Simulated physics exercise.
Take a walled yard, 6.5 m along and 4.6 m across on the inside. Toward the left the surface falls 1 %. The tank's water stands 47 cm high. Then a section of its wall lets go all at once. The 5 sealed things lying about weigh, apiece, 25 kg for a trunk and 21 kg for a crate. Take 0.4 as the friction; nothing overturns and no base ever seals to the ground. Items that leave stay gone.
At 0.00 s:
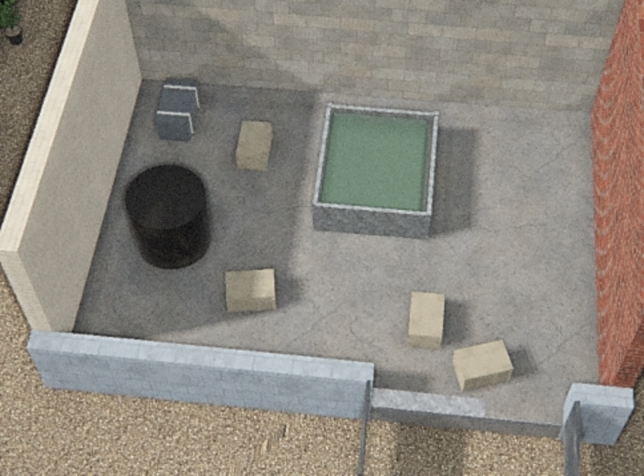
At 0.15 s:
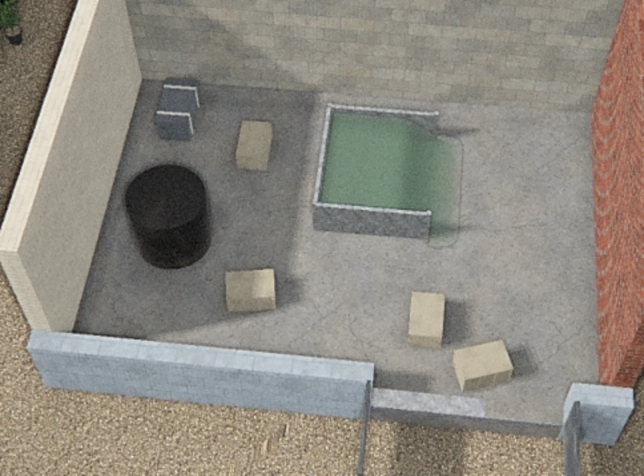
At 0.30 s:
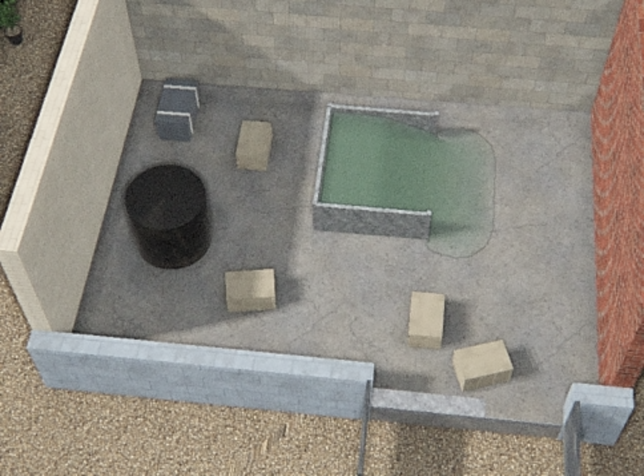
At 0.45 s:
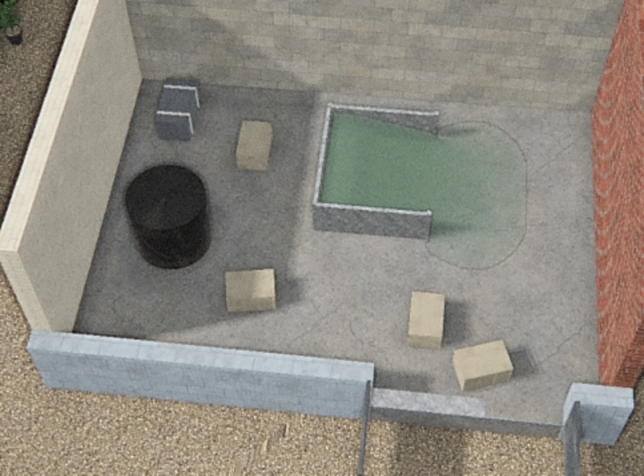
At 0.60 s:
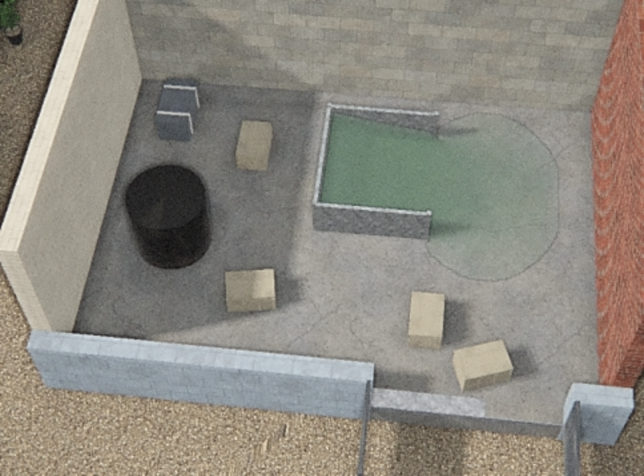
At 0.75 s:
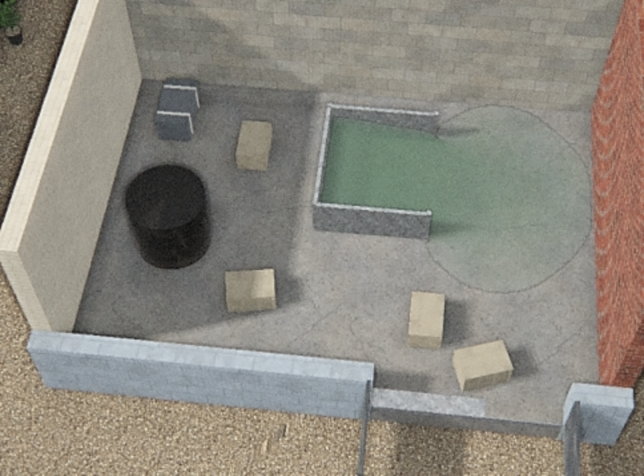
The footage shows a walled yard with pale blocks, a dark cylinder and a tank of green water; the tank's right side disappears, and the water spreads rightward across the paving in a widening rounded sheet while the blocks stay still.
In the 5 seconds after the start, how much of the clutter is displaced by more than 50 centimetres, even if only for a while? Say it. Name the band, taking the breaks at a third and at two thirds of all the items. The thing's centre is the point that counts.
It is a minority below a third.
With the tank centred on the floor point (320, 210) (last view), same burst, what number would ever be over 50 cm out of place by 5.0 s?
The answer would then be 0.
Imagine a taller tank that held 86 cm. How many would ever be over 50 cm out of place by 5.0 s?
Under that setup the answer is 3.
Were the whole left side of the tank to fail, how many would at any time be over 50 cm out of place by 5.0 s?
2.
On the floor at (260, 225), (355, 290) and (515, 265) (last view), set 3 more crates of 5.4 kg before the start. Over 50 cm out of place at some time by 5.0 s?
Reading them off in order: Not beyond, not beyond, clears the mark.
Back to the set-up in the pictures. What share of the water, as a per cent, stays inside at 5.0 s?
Roughly 88 percent.
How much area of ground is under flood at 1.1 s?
Wet area: Approx. 9.0 m2.
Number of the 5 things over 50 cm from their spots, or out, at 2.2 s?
Count: 0.
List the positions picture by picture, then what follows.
A trunk at (177, 100) rests on the ground; a crate at (254, 138) rests on the ground; 2.2 m2 under water; 0 of 5 have shifted, in the first frame.
A trunk at (177, 100) rests on the ground; a crate at (254, 138), on the bottom; 2.9 m2 under water; 0 of 5 have shifted, in the second frame.
A trunk at (177, 100) rests on the ground; a crate at (254, 138), on the bottom; water covers 3.9 m2; 0 of 5 have shifted, in the third frame.
A trunk at (177, 100) rests on the ground; a crate at (254, 138) rests on the ground; water covers 4.9 m2; 0 of 5 have shifted, in the fourth frame.
A trunk at (177, 100), on the bottom; a crate at (254, 138) rests on the ground; 6.1 m2 under water; 0 of 5 have shifted, in the fifth frame.
A trunk at (177, 100) rests on the ground; a crate at (254, 138), on the bottom; water covers 7.5 m2; 0 of 5 have shifted, in the sixth frame.
After 1.1 s 0 of 5 are over 50 cm from their spots; 0 afloat.
After 2.2 s 0 of 5 are over 50 cm from their spots; 0 afloat.
After 3.5 s 0 of 5 are over 50 cm from their spots; 0 afloat.
After 5.0 s 0 of 5 are over 50 cm from their spots, and 0 have been at some point; 0 afloat.
